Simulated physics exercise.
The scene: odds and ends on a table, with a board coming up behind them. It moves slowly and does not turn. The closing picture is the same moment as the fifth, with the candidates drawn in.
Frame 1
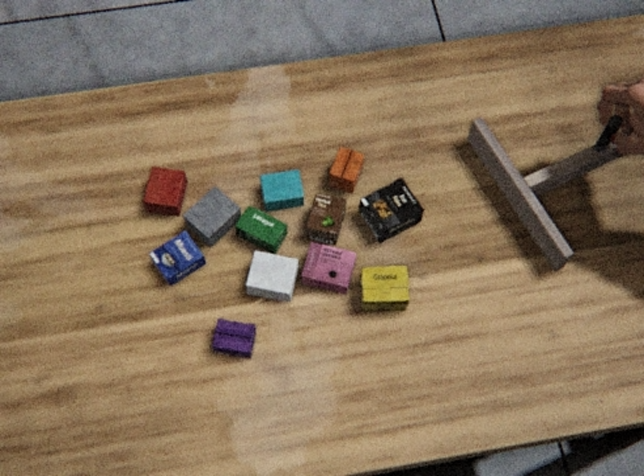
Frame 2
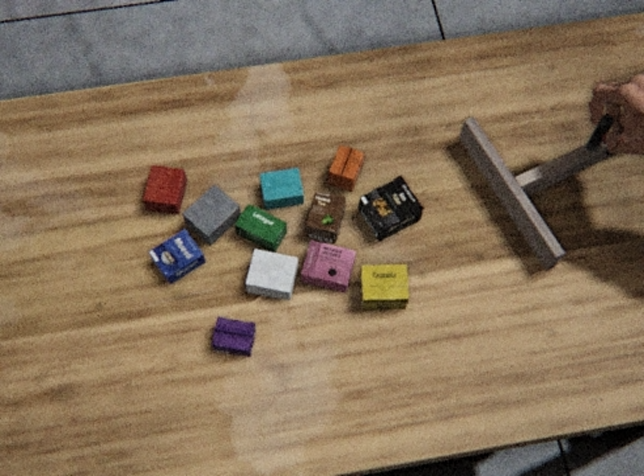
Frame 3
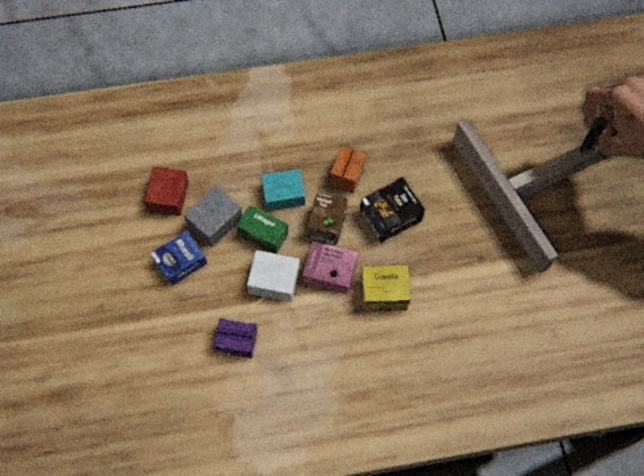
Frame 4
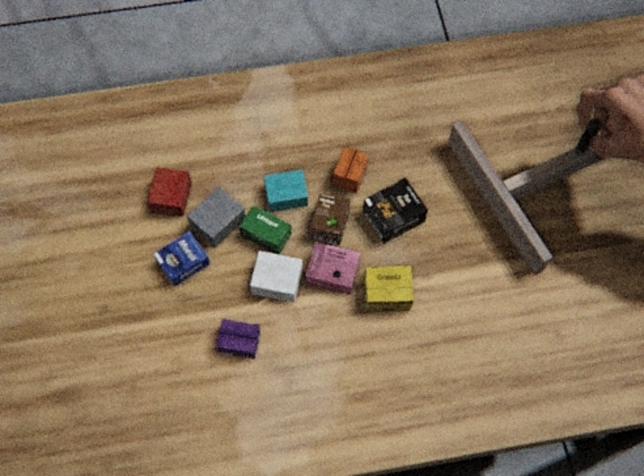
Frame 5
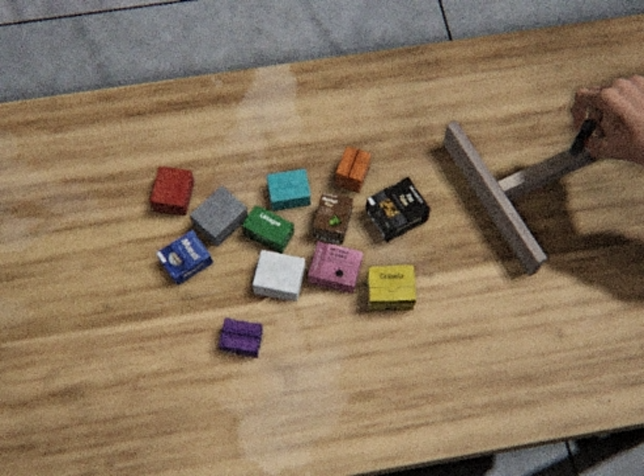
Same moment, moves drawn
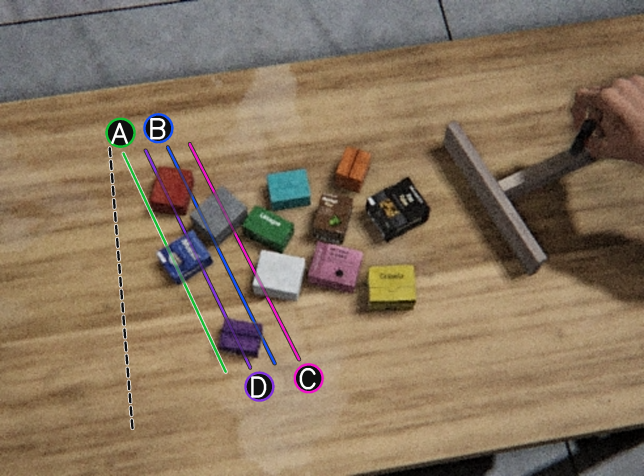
A hand holding a grey board by its handle, edging it slightly left toward small colourful boxes scattered on a wooden table.
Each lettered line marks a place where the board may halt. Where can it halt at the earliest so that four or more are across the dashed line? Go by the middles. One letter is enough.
Line A.
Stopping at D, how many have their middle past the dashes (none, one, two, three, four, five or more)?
It has three across.
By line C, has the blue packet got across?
Yes.
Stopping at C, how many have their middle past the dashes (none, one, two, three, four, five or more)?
One.
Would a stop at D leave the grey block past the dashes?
Yes.
On the marked copy, A at (171, 256); B at (218, 249); C at (241, 246); D at (195, 253); the dashed line at (120, 277).
With A. Early on, board (381, 206); red block (173, 192); blue packet (185, 258); none across.
Further on, board (265, 224); blue packet (128, 277); grey block (155, 232); none across.
At the end, board (171, 239); blue packet (36, 297); grey block (65, 249); five across.
As for the rest, B gets only two across; C gets only one across; D gets only three across.
